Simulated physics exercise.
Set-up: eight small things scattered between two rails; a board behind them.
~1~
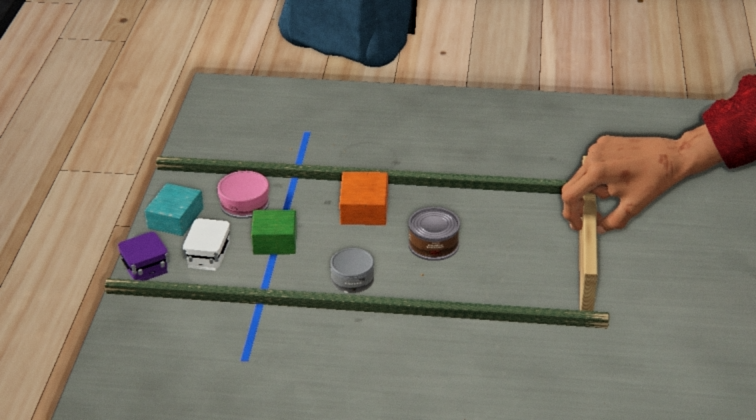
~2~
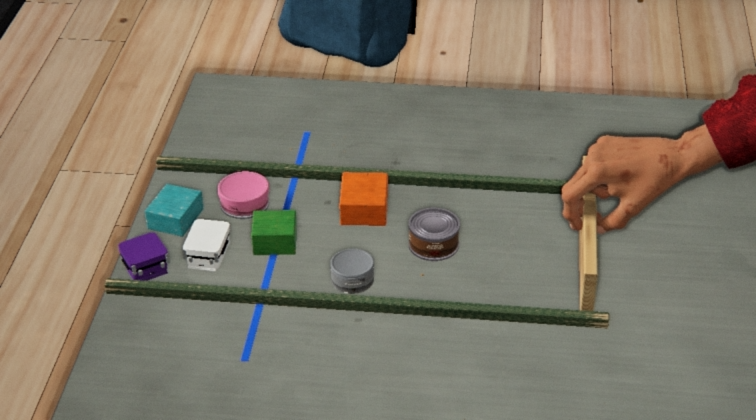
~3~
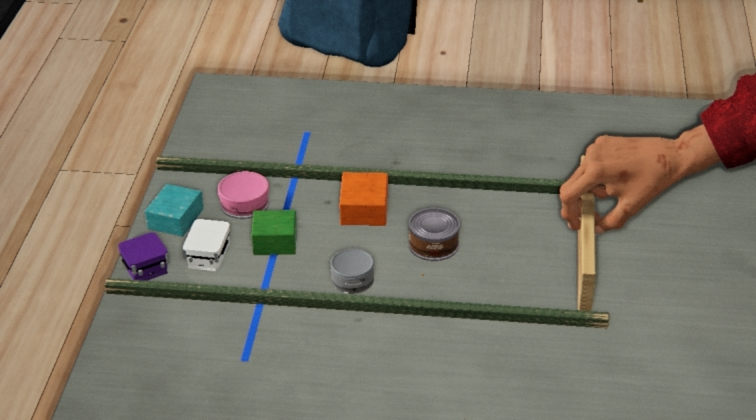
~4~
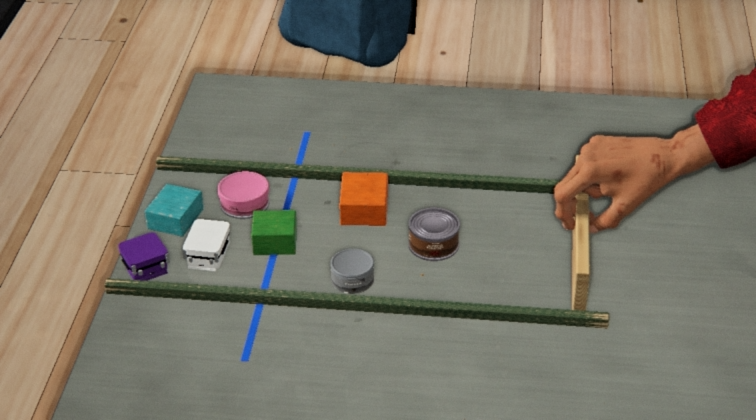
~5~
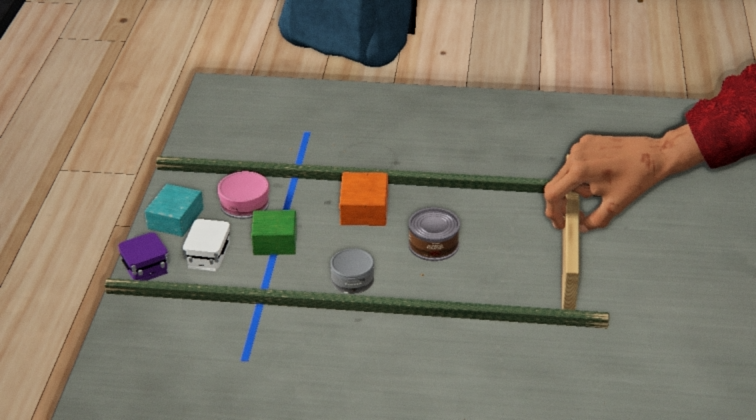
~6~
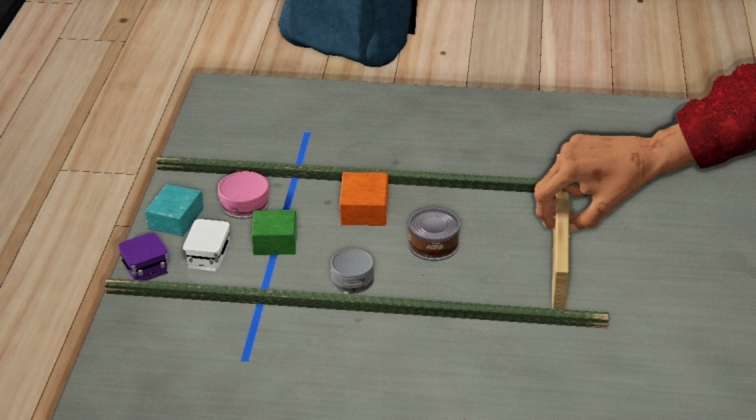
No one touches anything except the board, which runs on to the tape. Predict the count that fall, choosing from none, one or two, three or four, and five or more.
The count that fall is none.
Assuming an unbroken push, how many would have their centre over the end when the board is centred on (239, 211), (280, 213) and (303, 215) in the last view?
1; 0; 0.
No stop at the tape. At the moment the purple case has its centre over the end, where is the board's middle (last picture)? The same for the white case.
Its middle is around (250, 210) and around (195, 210).
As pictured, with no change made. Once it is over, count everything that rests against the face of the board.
The figure is 3.
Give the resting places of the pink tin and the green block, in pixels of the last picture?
The pink tin ends up near (218, 193), and the green block near (208, 232).
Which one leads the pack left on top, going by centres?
It's the purple case.
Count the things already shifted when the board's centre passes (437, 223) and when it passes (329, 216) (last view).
I make it 1 at the first spot and 4 at the other.
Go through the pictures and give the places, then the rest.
The first picture shows purple case (144, 259); turquoise block (175, 210); white case (208, 246); board (588, 233); tape (279, 234).
The second picture shows turquoise block (175, 210); pink tin (244, 195).
The third picture shows white case (208, 247); grey tub (353, 271).
The fourth picture shows purple case (144, 259); orange block (364, 199).
The fifth picture shows turquoise block (175, 210); green block (275, 233).
The sixth picture shows purple case (144, 259); turquoise block (175, 210); white case (208, 247); board (561, 231); tape (279, 234).
Soon after, none off yet; purple case at rest near (144, 259); turquoise block at rest near (175, 210); white case at rest near (208, 247).
In the end, the number that fall off is zero.
